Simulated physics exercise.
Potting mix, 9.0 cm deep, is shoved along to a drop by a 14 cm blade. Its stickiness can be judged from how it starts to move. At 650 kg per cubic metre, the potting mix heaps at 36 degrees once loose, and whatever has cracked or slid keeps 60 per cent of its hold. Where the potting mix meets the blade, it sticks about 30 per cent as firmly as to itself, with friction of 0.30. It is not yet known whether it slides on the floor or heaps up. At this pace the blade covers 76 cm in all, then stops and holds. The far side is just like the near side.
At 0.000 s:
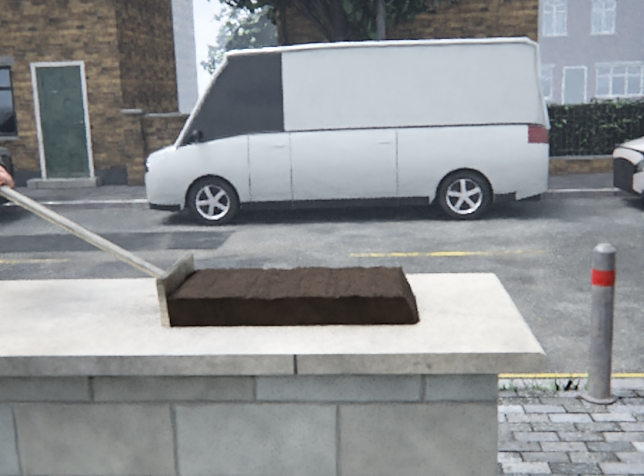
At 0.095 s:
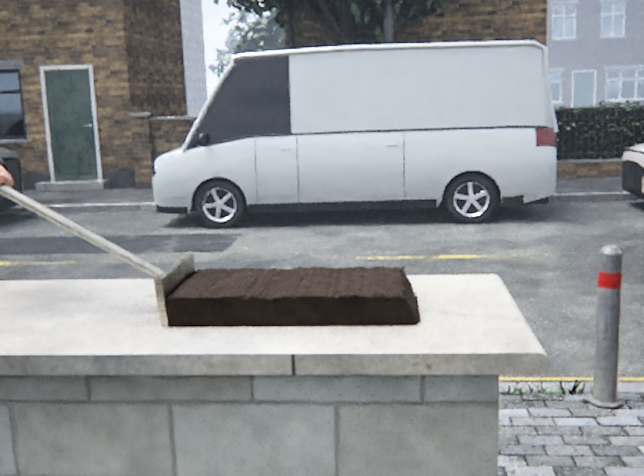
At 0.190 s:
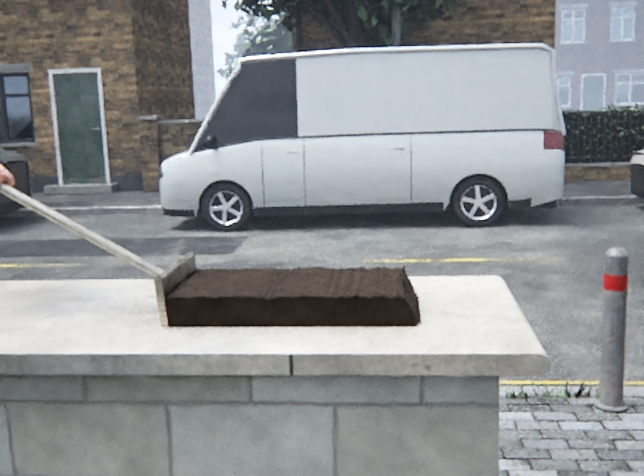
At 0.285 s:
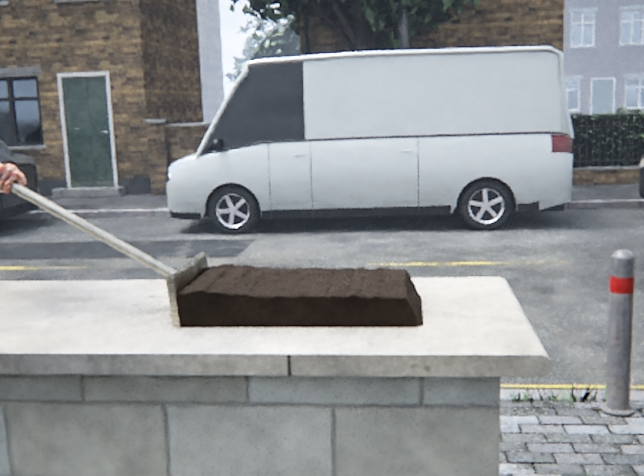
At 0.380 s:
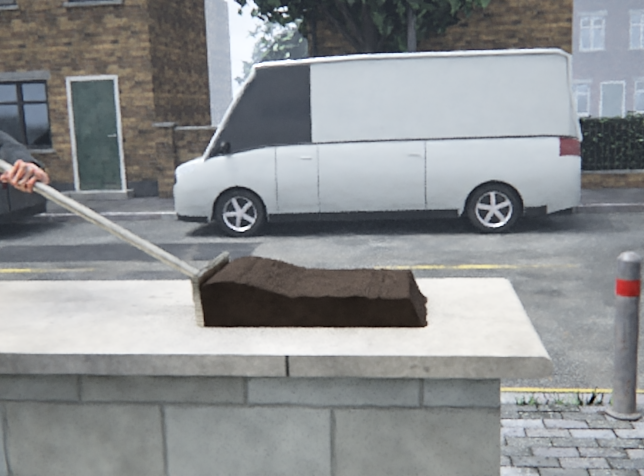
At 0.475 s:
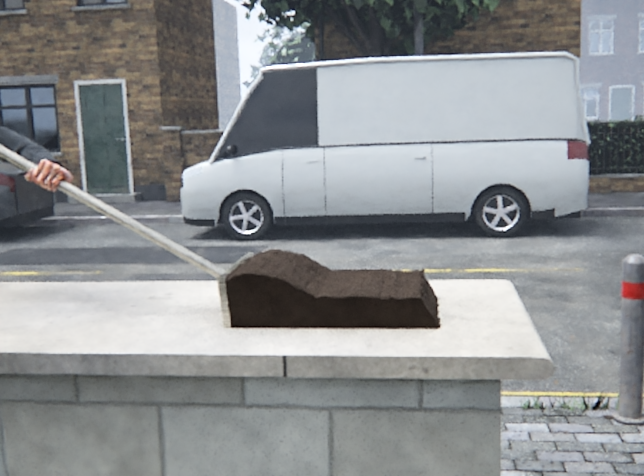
On a stone wall by a street, a hand pushes dark soil rightward with a blade.
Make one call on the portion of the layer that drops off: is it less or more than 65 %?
My call: Less.
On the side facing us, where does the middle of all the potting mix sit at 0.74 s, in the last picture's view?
Somewhere about (396, 308), I'd say.
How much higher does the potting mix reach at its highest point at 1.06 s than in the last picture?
Measured change: About 0.5 cm.
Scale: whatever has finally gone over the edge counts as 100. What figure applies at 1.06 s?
Roughly 10 per cent.
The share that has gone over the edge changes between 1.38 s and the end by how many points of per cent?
Roughly 8 per cent.
By 0.74 s, 0 % has gone over the edge.
By 1.06 s, 7 % has gone over the edge.
By 1.38 s, 42 % has gone over the edge.
By 1.69 s, 50 % has gone over the edge.
By 1.95 s, at the end, 50 % has gone over the edge.
